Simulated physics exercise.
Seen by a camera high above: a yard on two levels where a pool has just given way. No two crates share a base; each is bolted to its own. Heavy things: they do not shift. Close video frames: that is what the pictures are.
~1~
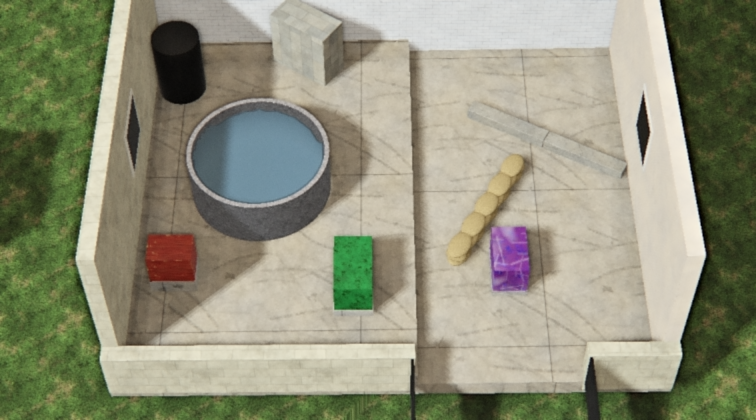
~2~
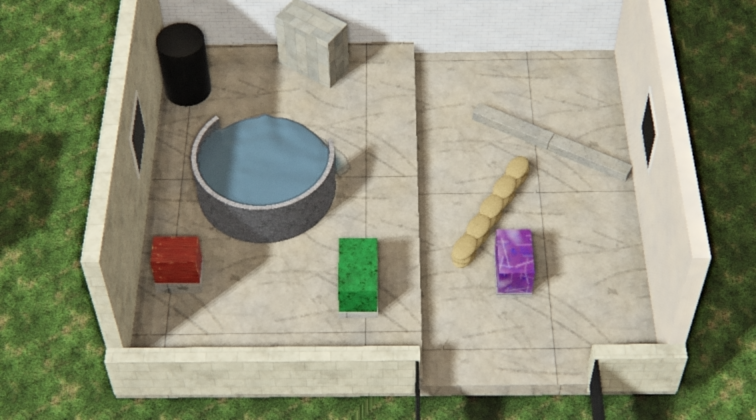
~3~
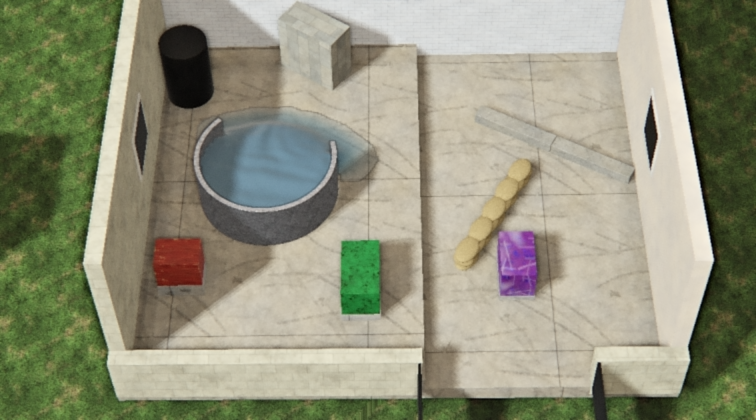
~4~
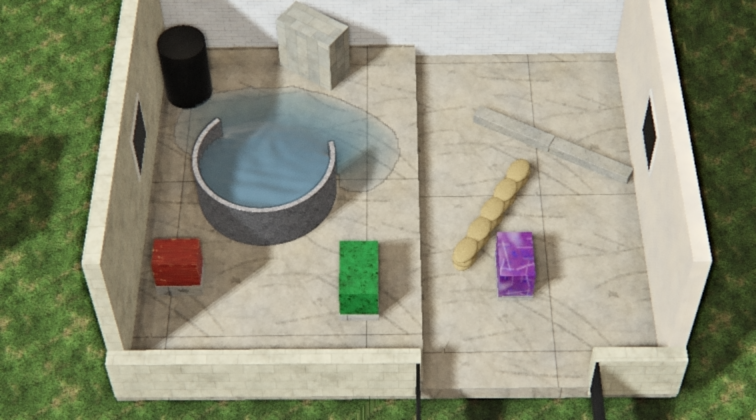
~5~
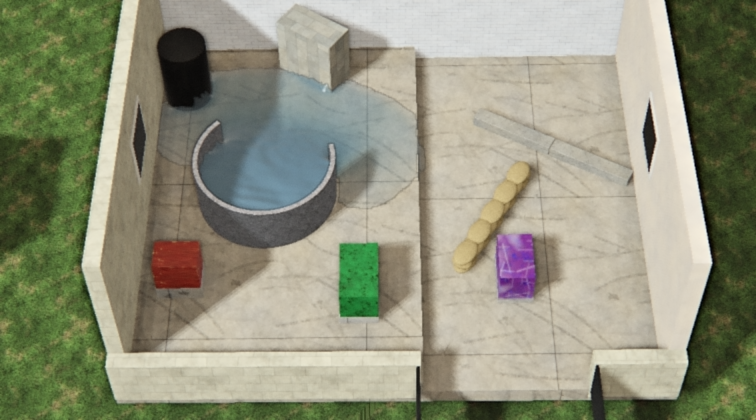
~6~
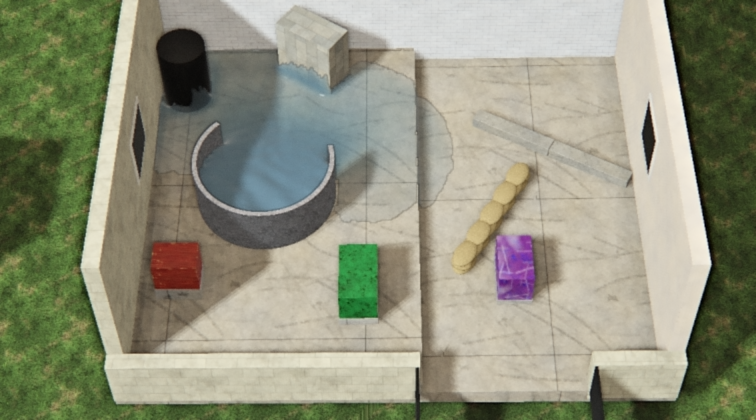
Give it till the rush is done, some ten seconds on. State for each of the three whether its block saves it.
The green crate is saved. The purple crate is saved. The red crate is saved.
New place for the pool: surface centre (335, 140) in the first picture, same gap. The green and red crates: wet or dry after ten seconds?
Green untouched, red untouched.
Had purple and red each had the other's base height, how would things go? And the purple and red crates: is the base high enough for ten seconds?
Taking them in turn, the purple crate stays unflooded and the red crate gets reached.
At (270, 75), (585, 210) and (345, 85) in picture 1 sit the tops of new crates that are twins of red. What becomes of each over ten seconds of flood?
Respectively: Is reached, comes through fine and is reached.
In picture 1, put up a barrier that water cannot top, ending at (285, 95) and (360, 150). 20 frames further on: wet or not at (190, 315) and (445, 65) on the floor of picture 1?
In order, I'd call them bare and bare.
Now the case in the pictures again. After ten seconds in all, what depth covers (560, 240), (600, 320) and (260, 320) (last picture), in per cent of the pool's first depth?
Readings in sequence: 2, 2, 6 percent.
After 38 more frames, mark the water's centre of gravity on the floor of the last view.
About (367, 159) in the last view.
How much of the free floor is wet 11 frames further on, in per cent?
I reckon around 35 %.
A moment on, water covers 30 % of the floor; the green crate not reached, the purple crate not reached, the red crate not reached.
Next, water covers 35 % of the floor; the green crate not reached, the purple crate not reached, the red crate not reached.
Then, water covers 45 % of the floor; the green crate not reached, the purple crate not reached, the red crate water round its plinth.
Later, water covers 75 % of the floor; the green crate water round its plinth, the purple crate water round its plinth, the red crate water round its plinth.
In the end, water covers 90 % of the floor; the green crate stayed above the water, the purple crate stayed above the water, the red crate stayed above the water.
